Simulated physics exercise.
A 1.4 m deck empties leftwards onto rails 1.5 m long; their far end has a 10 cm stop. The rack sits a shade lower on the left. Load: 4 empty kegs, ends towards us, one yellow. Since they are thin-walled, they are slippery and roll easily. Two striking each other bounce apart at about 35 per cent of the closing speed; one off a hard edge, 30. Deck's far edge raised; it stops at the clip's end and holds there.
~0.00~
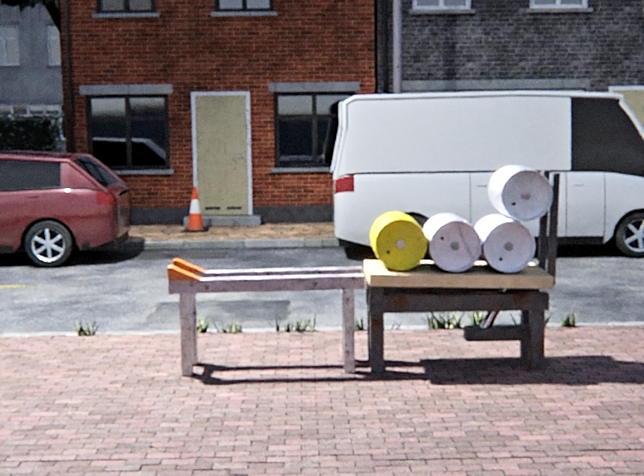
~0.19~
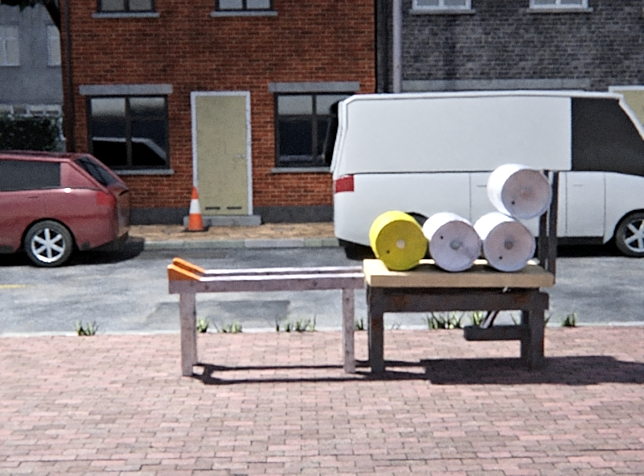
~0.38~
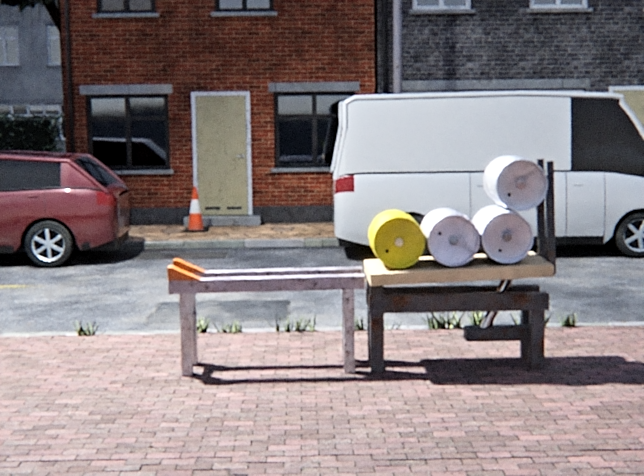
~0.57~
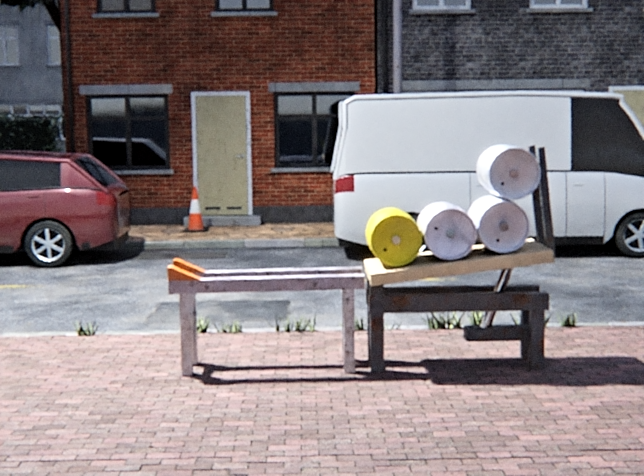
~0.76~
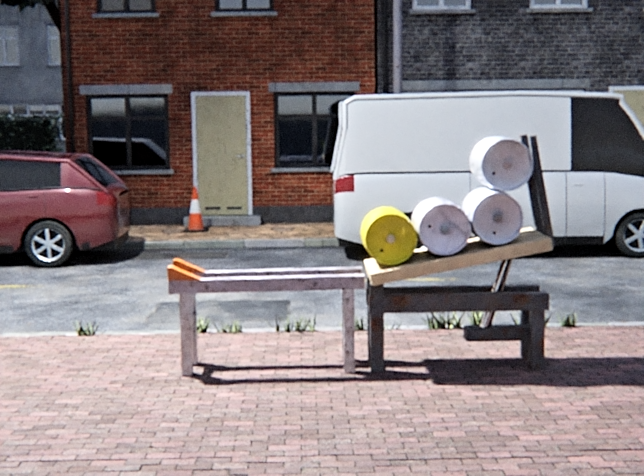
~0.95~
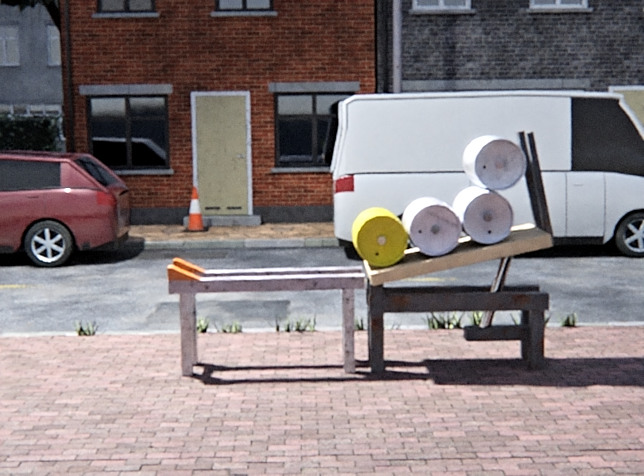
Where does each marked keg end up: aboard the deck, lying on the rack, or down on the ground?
The yellow keg ends down on the ground.
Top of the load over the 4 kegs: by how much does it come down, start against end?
About 40 cm.
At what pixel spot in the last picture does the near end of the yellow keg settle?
In the last picture it sits near (23, 353).
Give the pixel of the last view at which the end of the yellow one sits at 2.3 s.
I'd put it somewhere around (224, 253) in that view.
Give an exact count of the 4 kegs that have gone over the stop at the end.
Altogether that makes 1.
After 1.6 s, yellow is on the rack, 110 cm from the rack's far end, rolling left; 0 lost over the end.
After 2.3 s, yellow is on the rack, 40 cm from the rack's far end, rolling left; 0 lost over the end.
After 3.1 s, yellow is over the stop and falling; 1 lost over the end.
At rest (5.5 s), yellow is beyond the stop, on the ground; 1 lost over the end.
